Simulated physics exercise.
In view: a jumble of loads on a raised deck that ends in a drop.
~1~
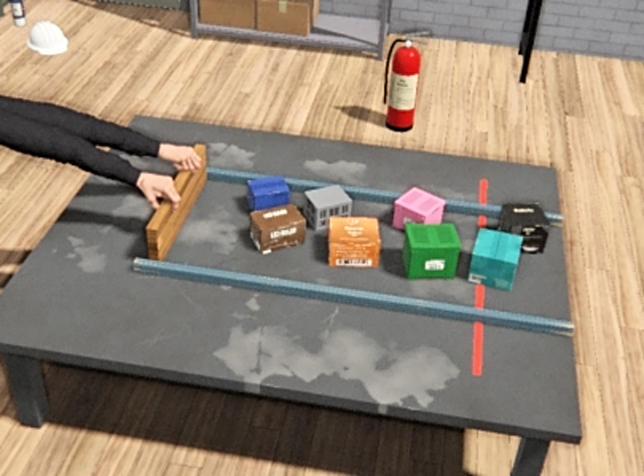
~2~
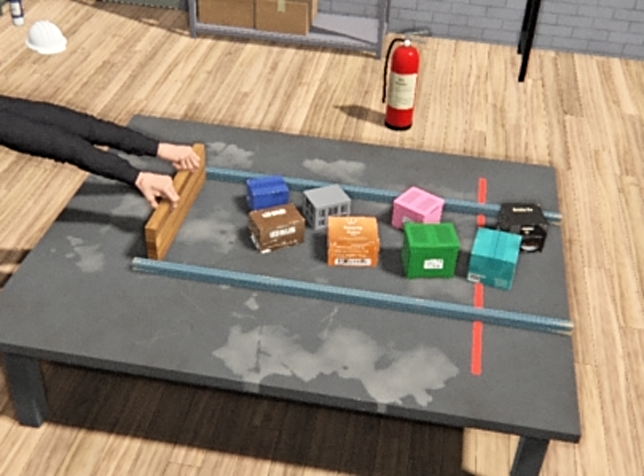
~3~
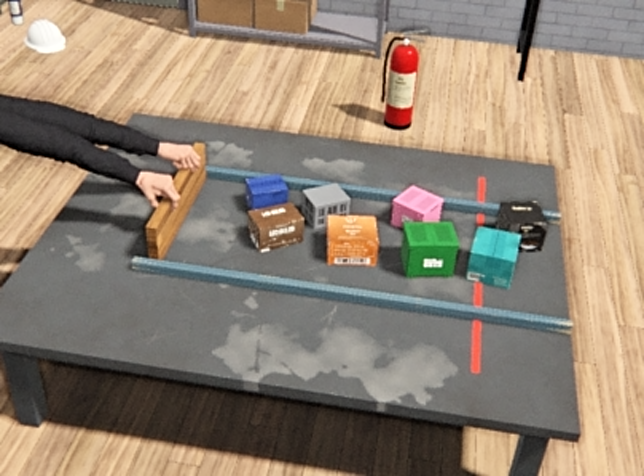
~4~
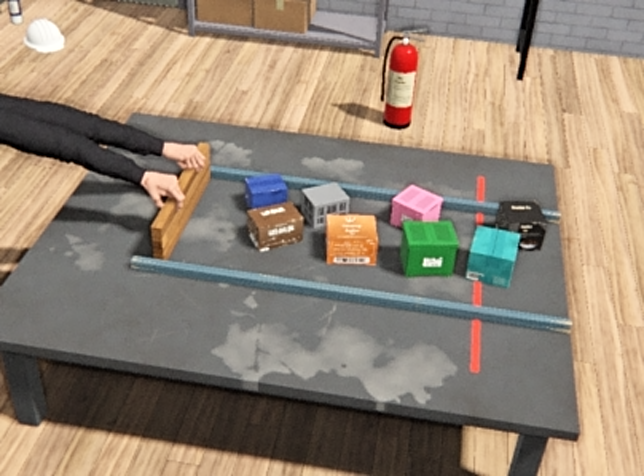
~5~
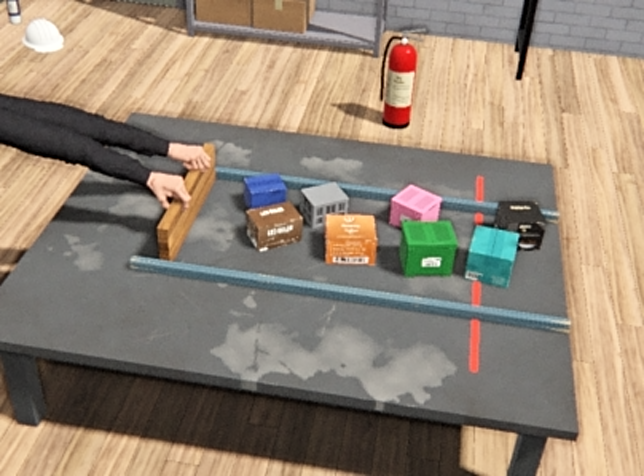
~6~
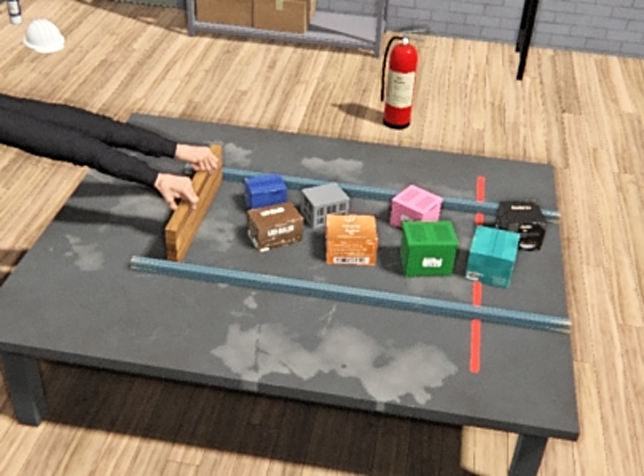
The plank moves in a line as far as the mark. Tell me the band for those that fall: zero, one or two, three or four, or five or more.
The number that fall off is three or four.
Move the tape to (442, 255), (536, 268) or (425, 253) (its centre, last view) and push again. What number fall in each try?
It would be 2, 6 and 1.
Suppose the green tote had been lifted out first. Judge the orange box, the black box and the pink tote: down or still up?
The orange box does not fall; the black box comes down; the pink tote drops off.
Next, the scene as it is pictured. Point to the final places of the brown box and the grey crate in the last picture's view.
The brown box stops around (498, 248); the grey crate around (538, 232).
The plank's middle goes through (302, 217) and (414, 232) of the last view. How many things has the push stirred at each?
First 5, then 8.
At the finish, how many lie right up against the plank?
The number is 2.
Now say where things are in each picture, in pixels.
The first frame shows black box (523, 228); turquoise box (495, 259); green tote (430, 252); plank (179, 202); tape (481, 263).
The second frame shows turquoise box (494, 258); plank (178, 202).
The third frame shows green tote (428, 250); brown box (276, 227).
The fourth frame shows black box (520, 226); orange box (351, 239).
The fifth frame shows turquoise box (492, 256); grey crate (324, 205).
The sixth frame shows black box (520, 226); turquoise box (492, 256); green tote (428, 249); plank (196, 203); tape (479, 260).
A little later, none off yet; black box at rest near (520, 226); turquoise box at rest near (492, 256); green tote at rest near (428, 249).
Next, none off yet; black box moving near (521, 226); turquoise box shifted about its own width near (535, 265); green tote shifted about its own width near (487, 260).
When it is over, the number that fall off is three or four; down, pink tote, green tote, turquoise box and black box.
